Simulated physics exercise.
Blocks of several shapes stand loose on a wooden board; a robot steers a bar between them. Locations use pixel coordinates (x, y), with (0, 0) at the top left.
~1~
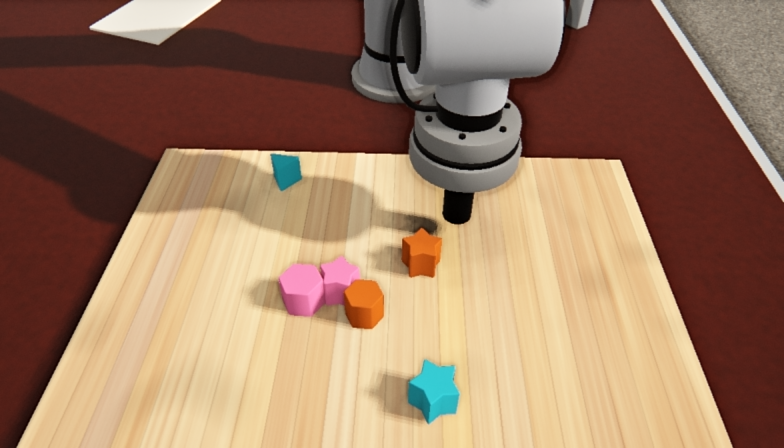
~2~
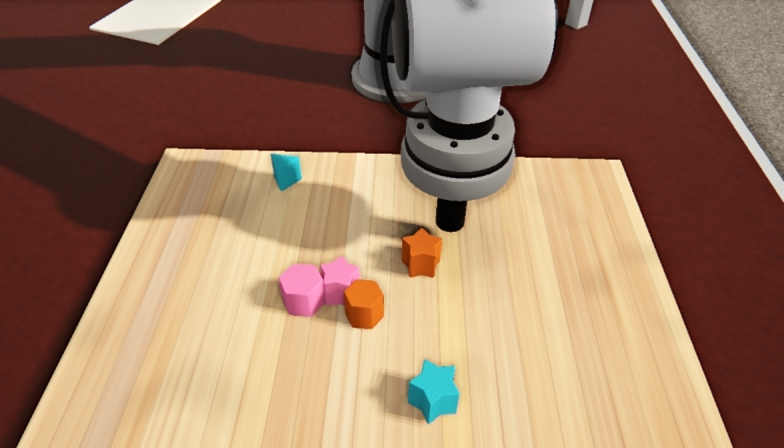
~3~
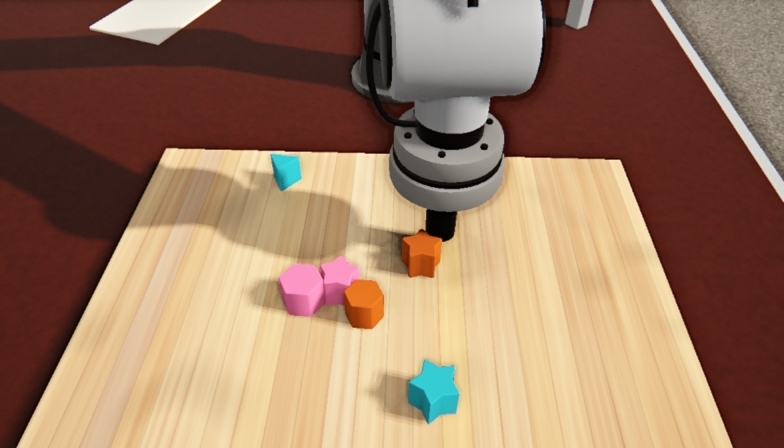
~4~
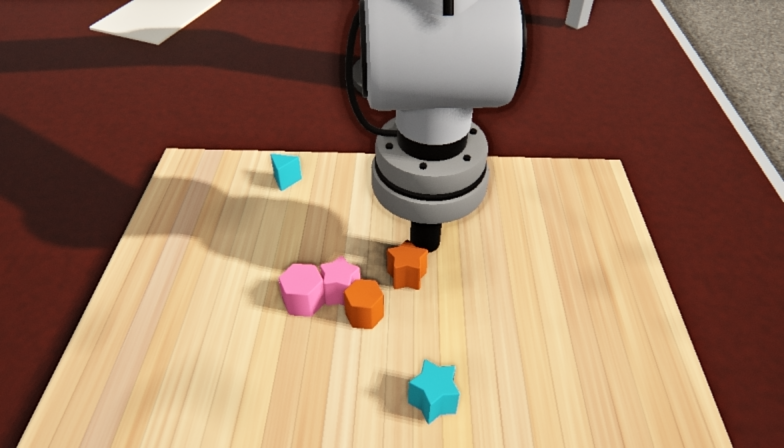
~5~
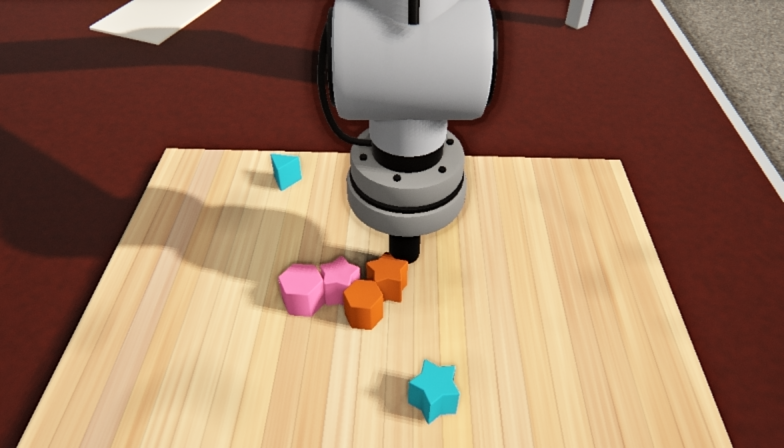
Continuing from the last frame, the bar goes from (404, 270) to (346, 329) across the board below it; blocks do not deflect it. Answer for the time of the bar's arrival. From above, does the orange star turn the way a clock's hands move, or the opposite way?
It goes round opposite to clock hands.
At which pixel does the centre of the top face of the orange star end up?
Its top centre is at about (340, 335).
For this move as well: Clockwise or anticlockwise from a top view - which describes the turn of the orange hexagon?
Rotates clockwise.
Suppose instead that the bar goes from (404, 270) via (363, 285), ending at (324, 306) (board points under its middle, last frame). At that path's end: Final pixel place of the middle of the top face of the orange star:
It is going to be at (356, 294).
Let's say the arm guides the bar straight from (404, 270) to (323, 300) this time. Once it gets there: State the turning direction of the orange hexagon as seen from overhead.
If we look at it from overhead, the orange hexagon pivots clockwise.
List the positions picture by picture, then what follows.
The first frame shows lower end of the bar (457, 215), tops of blocks, pink hexagon (300, 278), pink star (339, 271), orange hexagon (364, 293), orange star (423, 242).
The second frame shows bar (450, 223), blocks as before.
The third frame shows bar (440, 232), blocks as before.
The fourth frame shows bar (425, 243), orange star (408, 254).
The fifth frame shows bar (404, 254), pink hexagon (300, 278), pink star (339, 271), orange hexagon (363, 293), orange star (387, 267).
What follows on the original path. Halfway along, bar (376, 282); pink hexagon (296, 278); pink star (336, 275), turned 20° clockwise; orange hexagon (332, 326), turned 15° clockwise; orange star (361, 299).
At the end, bar (345, 313); pink hexagon (280, 276), turned 10° clockwise; pink star (317, 290), turned 75° clockwise; orange hexagon (310, 360), turned 50° clockwise; orange star (340, 335), turned 30° anticlockwise.
